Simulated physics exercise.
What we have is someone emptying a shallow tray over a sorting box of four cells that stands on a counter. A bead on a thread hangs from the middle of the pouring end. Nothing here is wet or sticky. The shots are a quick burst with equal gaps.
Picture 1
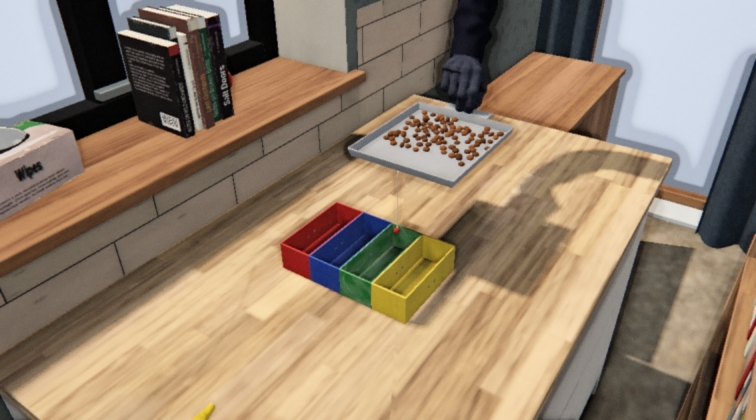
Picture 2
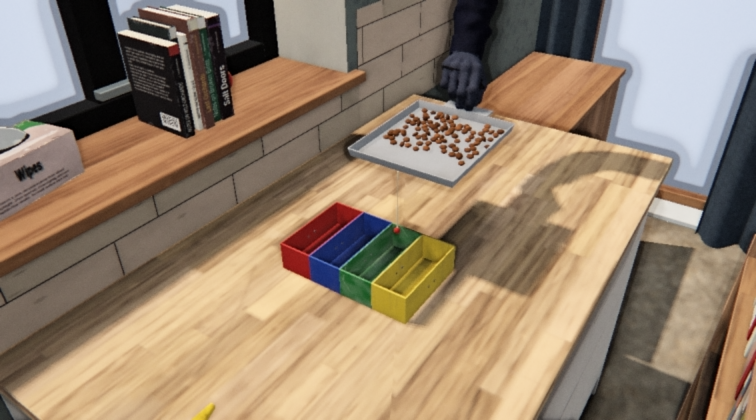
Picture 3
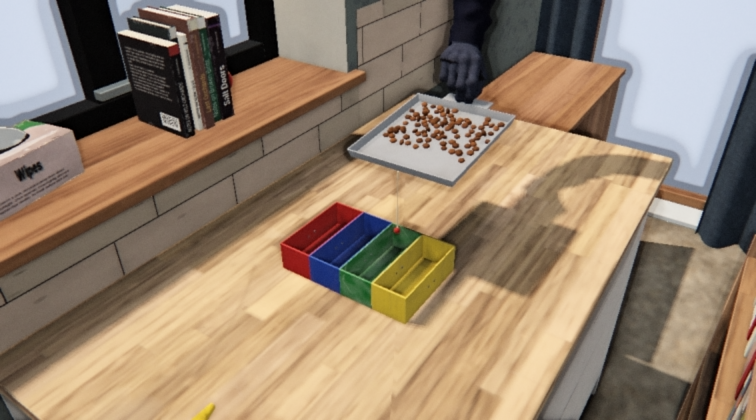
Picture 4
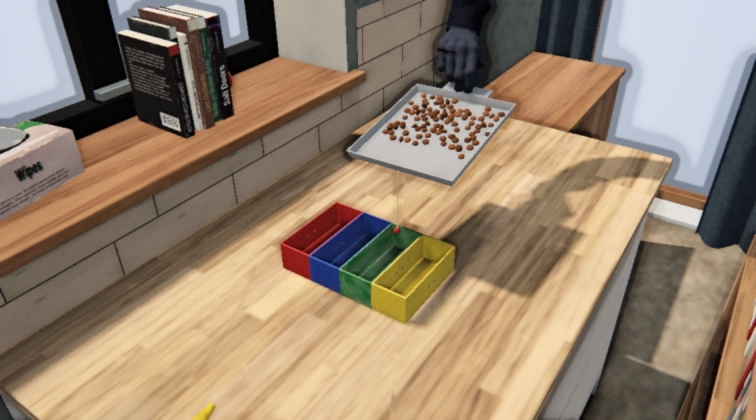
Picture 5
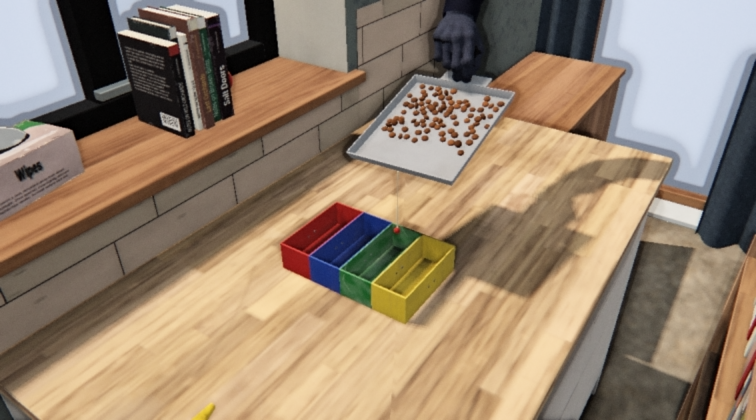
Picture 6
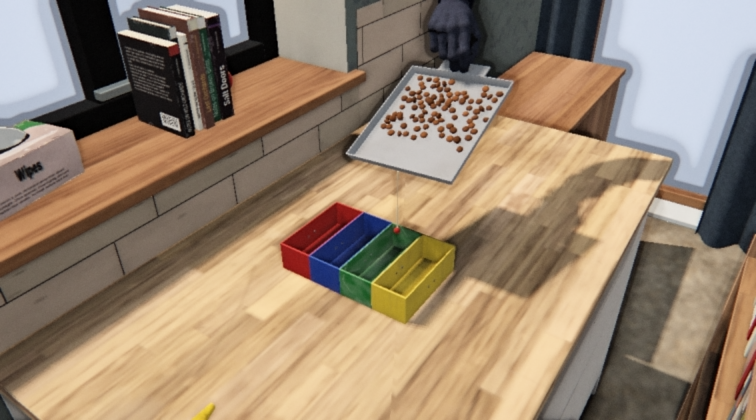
At the start, a gloved hand holds a shallow gray tray of small brown pieces level above a wooden counter, beyond a sorting box with red, blue, green and yellow cells. The hand then gradually raises the far end, tilting the tray clearly toward its near left corner, while the box stays still.
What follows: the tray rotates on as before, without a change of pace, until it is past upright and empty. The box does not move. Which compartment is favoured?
The blue one ends fullest.
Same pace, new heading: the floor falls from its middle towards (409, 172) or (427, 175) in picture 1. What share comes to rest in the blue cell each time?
In turn 20 and 0 in a hundred.
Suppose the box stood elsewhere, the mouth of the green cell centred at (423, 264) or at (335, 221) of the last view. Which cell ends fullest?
At the first place the red cell, at the second the yellow cell.
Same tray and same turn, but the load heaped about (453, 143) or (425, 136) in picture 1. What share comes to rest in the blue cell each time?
Near 40 % and 50 %.
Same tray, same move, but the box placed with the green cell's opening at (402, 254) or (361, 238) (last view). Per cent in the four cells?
In turn 100 and 90 in a hundred.
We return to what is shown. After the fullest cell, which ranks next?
It is the green one.
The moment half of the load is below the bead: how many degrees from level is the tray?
At about 90°.
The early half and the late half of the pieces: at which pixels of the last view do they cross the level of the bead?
The first part at (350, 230); the rest at (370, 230).
Soon after the last picture, tray tipped steeply; most on the tray; about a quarter falling or outside the box.
A little later, tray tipped past a quarter turn; about a quarter on the tray; about a third in the blue cell; a small part in the green cell; a small part in the red cell; a small part in the yellow cell; about a quarter falling or outside the box.
Later still, tray tipped past a quarter turn; about half in the blue cell; about a quarter in the green cell; a small part in the red cell; a small part in the yellow cell.
At rest, tray tipped past a quarter turn; about half in the blue cell; about a quarter in the green cell; a small part in the red cell; a small part in the yellow cell.
